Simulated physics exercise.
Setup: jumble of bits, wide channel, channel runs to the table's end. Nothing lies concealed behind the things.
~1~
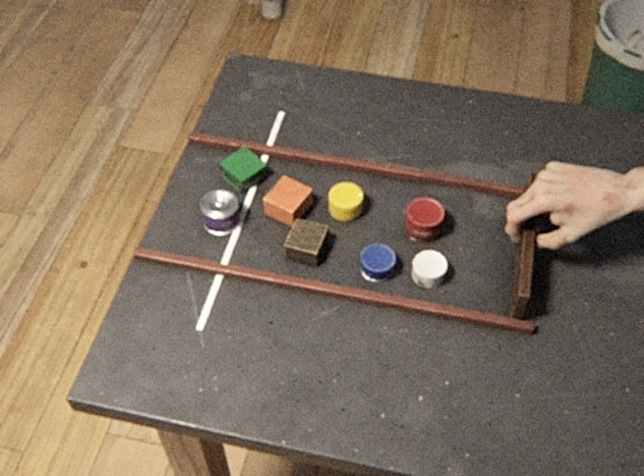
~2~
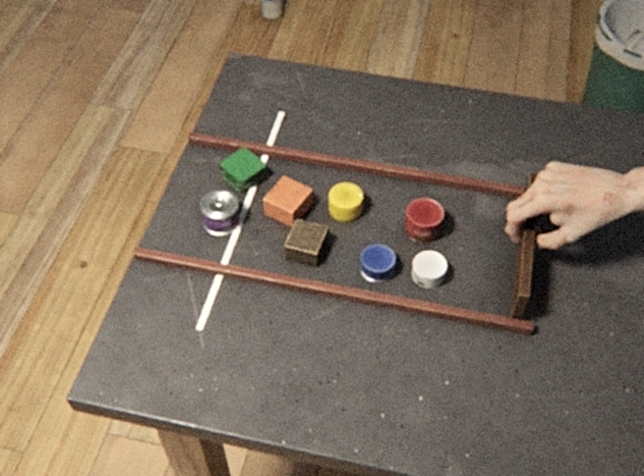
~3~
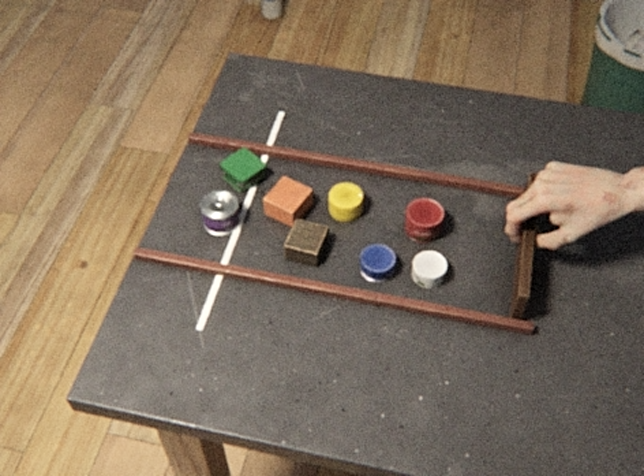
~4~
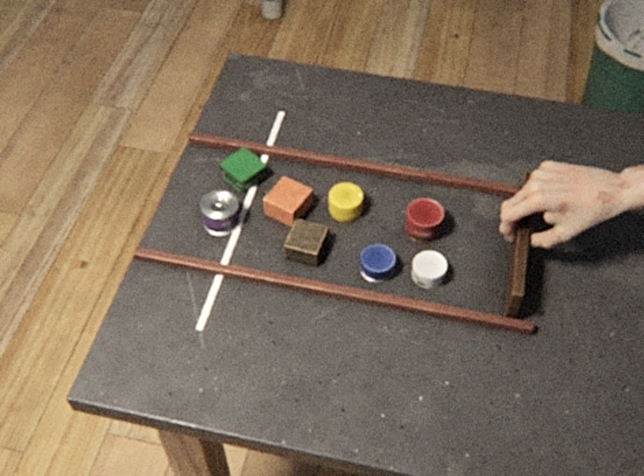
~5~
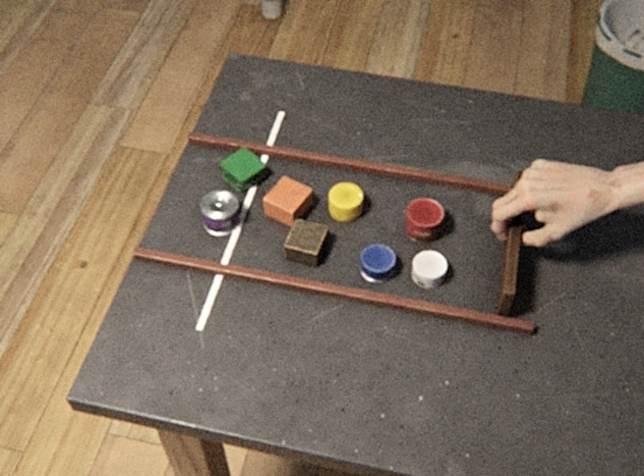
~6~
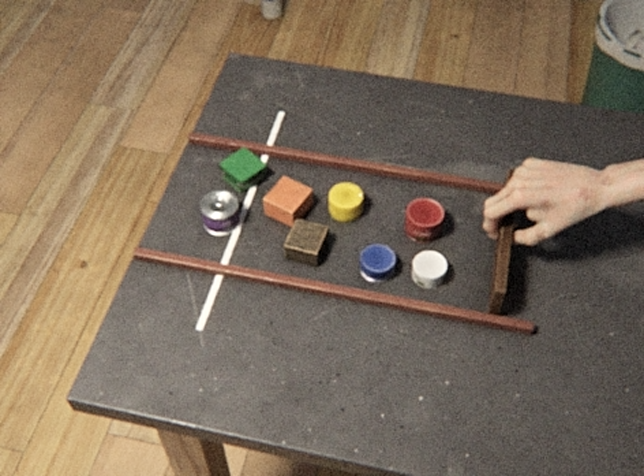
A hand held a dark wooden board upright at the right end of a channel on a table, then slid it slightly left toward the scattered small blocks, tins and lids, which stayed still.
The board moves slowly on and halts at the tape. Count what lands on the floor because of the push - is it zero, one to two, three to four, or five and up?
What falls is not even one.
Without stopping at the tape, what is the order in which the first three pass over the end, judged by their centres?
Order, earliest first: The purple tin; the orange block; the green case.
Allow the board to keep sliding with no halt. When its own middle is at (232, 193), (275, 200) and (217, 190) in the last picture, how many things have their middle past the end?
Going through the three positions, you'd get 1, 0 and 1.
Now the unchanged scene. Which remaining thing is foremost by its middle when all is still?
That's the purple tin, it ends up nearest.
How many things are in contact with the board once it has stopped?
3 of them.
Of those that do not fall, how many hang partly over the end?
Counting them gives 1.
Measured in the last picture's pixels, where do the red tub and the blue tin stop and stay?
Roughly at (232, 187) and at (186, 243), in that order.
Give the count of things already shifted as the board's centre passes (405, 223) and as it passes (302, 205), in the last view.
The counts are 3 and 8.
A little later, none off yet; purple tin at rest near (221, 213); green case at rest near (244, 171); orange block at rest near (288, 201).
When it is over, the number that fall off is zero.
